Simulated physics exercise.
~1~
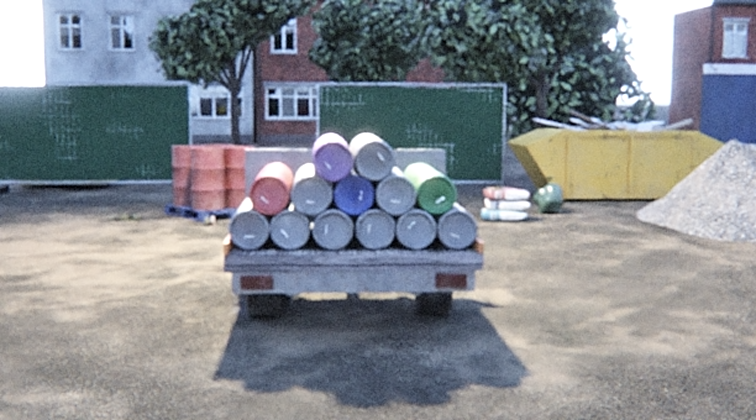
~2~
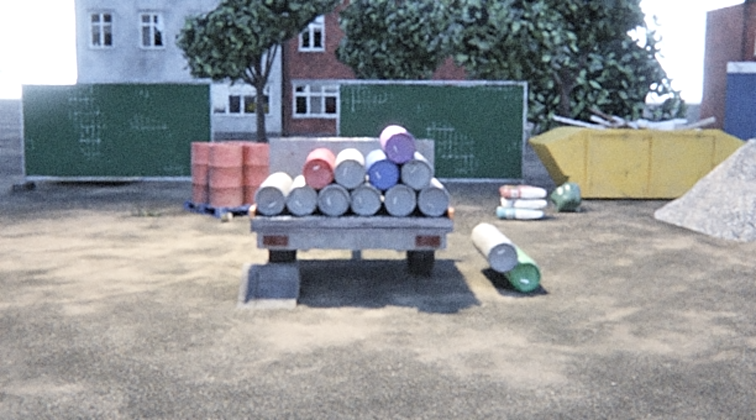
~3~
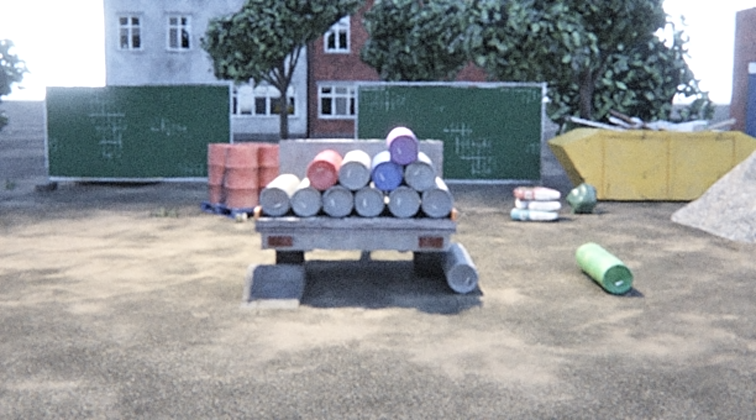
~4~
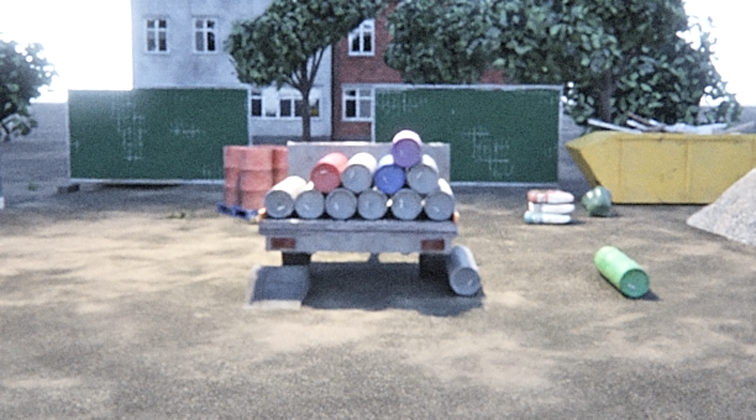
A low flat trailer stands in a sandy yard, stacked with grey cylinders and single red, purple, blue and green ones, with green boards, a yellow skip and trees behind. The load shifts to the right, and the purple cylinder on top ends up over the right side of the pile. The green cylinder and a grey one drop off the right side to the ground. The green one rolls farther out to the right, while the grey one comes to rest beside the trailer. The red, blue and purple cylinders stay aboard in the settled stack as the view drifts slightly.
